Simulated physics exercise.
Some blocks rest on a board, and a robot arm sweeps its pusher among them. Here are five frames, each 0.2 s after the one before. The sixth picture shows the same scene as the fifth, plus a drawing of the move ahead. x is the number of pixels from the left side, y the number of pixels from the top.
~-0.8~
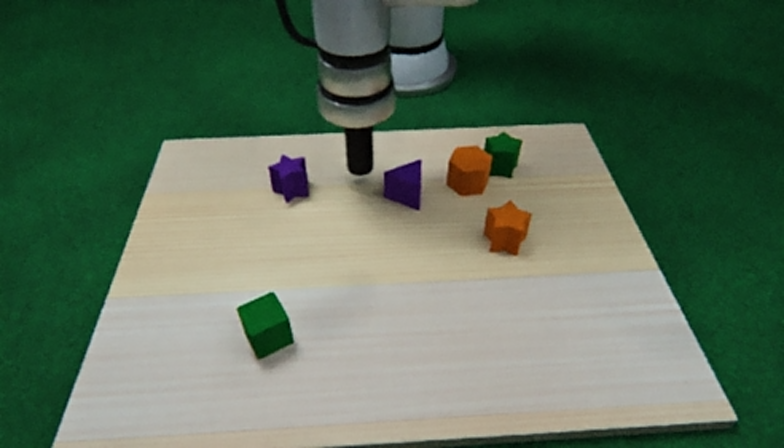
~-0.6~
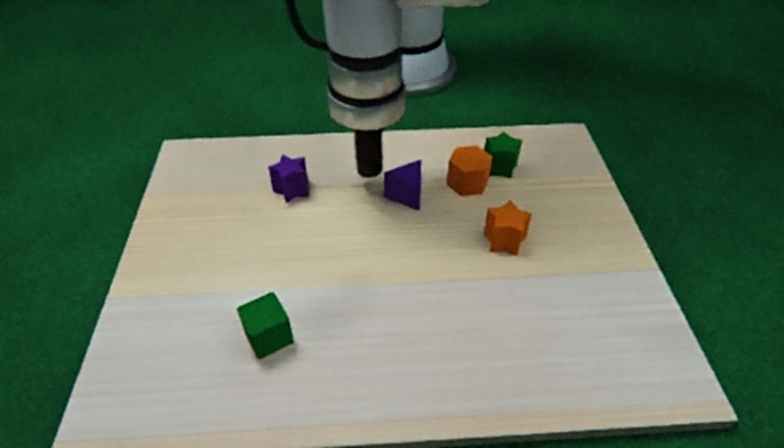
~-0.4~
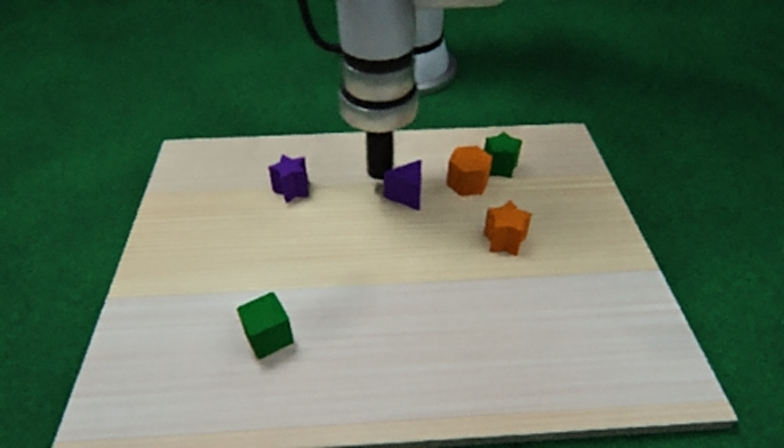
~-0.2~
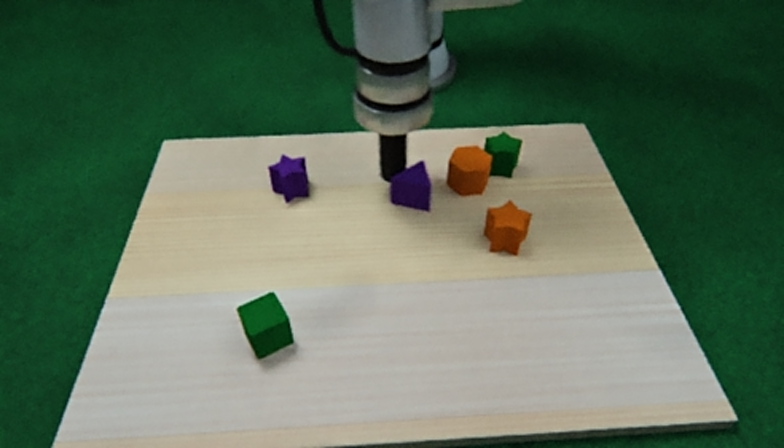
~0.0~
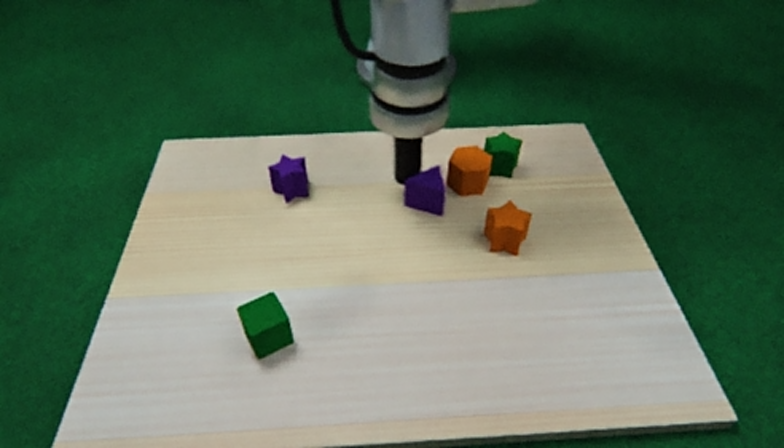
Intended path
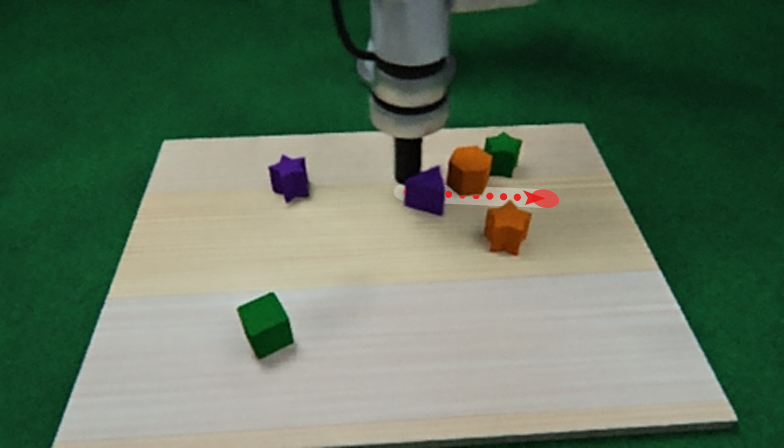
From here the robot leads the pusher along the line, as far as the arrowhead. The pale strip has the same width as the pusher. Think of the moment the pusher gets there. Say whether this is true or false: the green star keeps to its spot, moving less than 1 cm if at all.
The statement is incorrect.
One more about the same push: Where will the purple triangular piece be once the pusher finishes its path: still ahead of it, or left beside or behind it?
It slips out to the side or back.
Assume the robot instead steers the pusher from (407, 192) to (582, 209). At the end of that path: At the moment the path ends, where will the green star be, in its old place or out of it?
It ends up somewhere else.
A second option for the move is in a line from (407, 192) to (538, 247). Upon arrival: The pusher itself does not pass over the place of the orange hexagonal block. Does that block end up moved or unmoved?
At the moment the path ends, the orange hexagonal block still stands where it did.
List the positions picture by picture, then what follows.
Lower end of the pusher at (361, 168), tops of blocks, purple triangular piece at (408, 172), orange hexagonal block at (471, 158), green star at (504, 142), orange star at (510, 216), in the first frame.
Pusher at (370, 170), blocks as before, in the second frame.
Pusher at (381, 172), blocks as before, in the third frame.
Pusher at (393, 175), purple triangular piece at (415, 174), in the fourth frame.
Pusher at (408, 178), purple triangular piece at (430, 178), orange hexagonal block at (471, 158), green star at (504, 142), orange star at (510, 216), in the fifth frame.
The drawn path runs straight from (407, 192) to (545, 198).
The first path, step by step. One third of the way, pusher at (455, 181); purple triangular piece at (457, 187), turned 35° clockwise; orange hexagonal block at (482, 157); green star at (507, 141).
Two thirds of the way, pusher at (502, 183); purple triangular piece at (457, 187), turned 40° clockwise; orange hexagonal block at (521, 154), turned 35° anticlockwise; green star at (520, 133), turned 65° anticlockwise.
At the end, pusher at (549, 185); purple triangular piece at (457, 187), turned 40° clockwise; orange hexagonal block at (530, 151), turned 50° anticlockwise; green star at (521, 130), turned 80° anticlockwise; orange star not moved.
